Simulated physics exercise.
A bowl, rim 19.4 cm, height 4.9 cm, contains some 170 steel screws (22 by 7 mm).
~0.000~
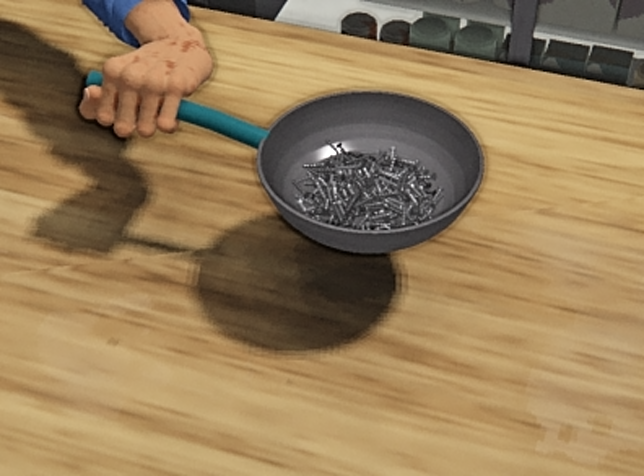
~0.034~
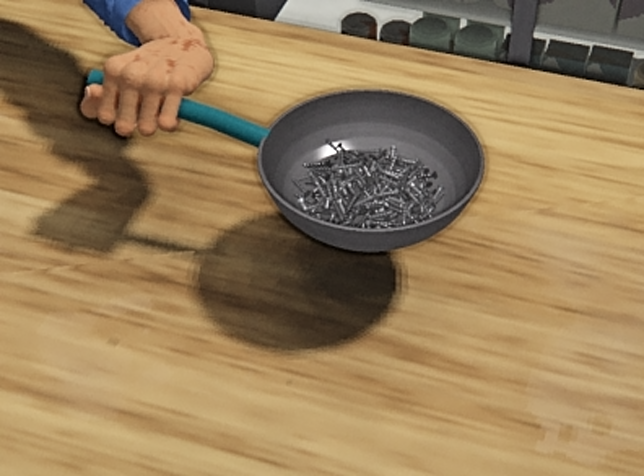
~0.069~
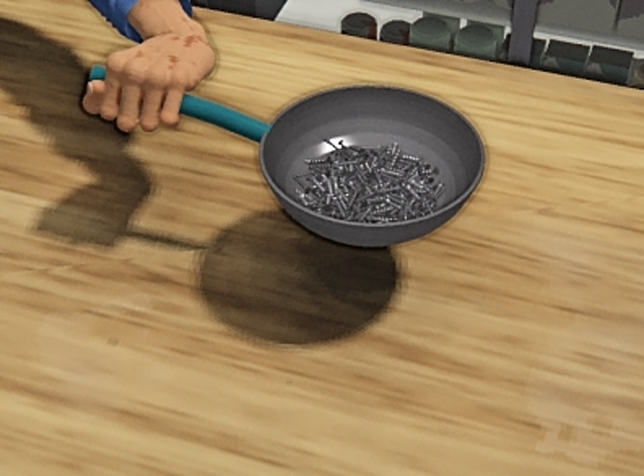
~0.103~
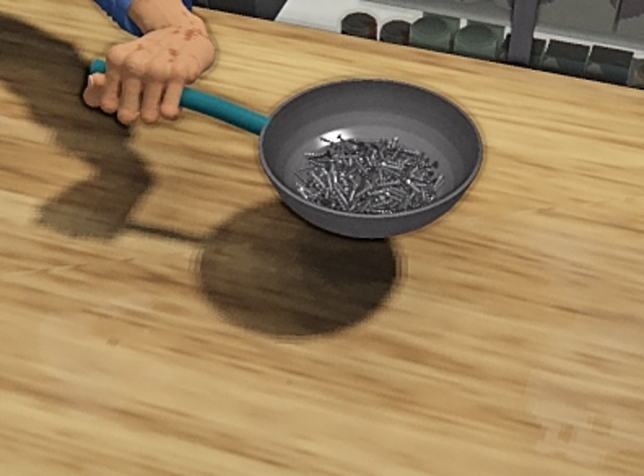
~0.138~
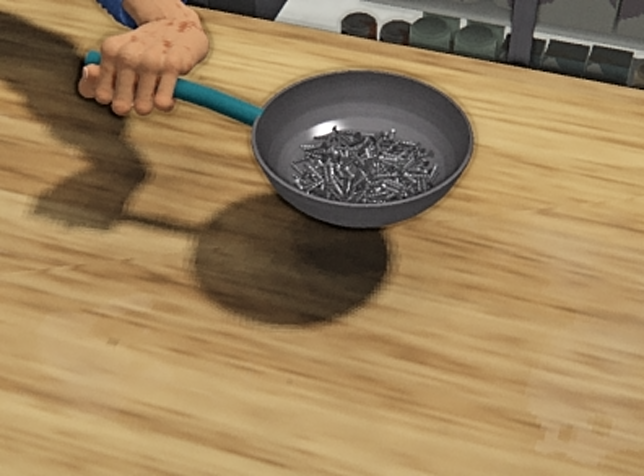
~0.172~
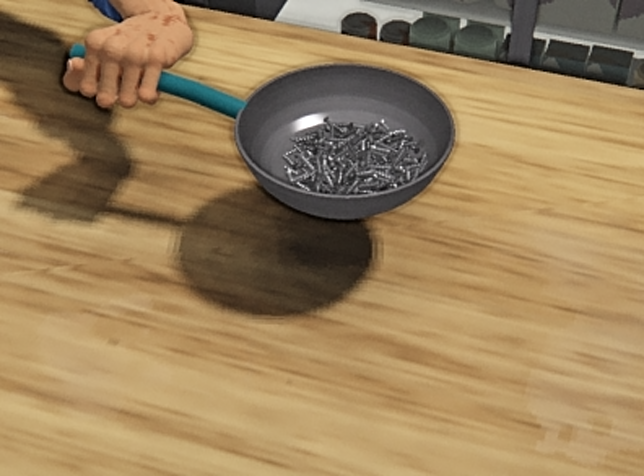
A hand holding a dark pan of steel screws by its teal handle, lifting it slightly, then drawing it left above a wooden surface.
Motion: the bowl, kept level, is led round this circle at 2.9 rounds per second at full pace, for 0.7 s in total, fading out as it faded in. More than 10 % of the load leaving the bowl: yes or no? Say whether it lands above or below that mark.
The share lands below the mark.
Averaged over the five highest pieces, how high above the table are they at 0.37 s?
I'd say some 15 cm.
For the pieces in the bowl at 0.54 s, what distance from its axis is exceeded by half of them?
Near enough 6.0 cm, I'd say.
After 0.37 s, bowl 100 %; middle of the pieces not yet landed near (291, 180).
Then, at 0.54 s, bowl 100 %; middle of the pieces not yet landed near (357, 184).
Then, at 0.69 s, bowl 100 %; middle of the pieces not yet landed near (332, 169).
Then, at 0.84 s, bowl 100 %; middle of the pieces not yet landed near (323, 170).
In the end, at 1.1 s, bowl 100 %.
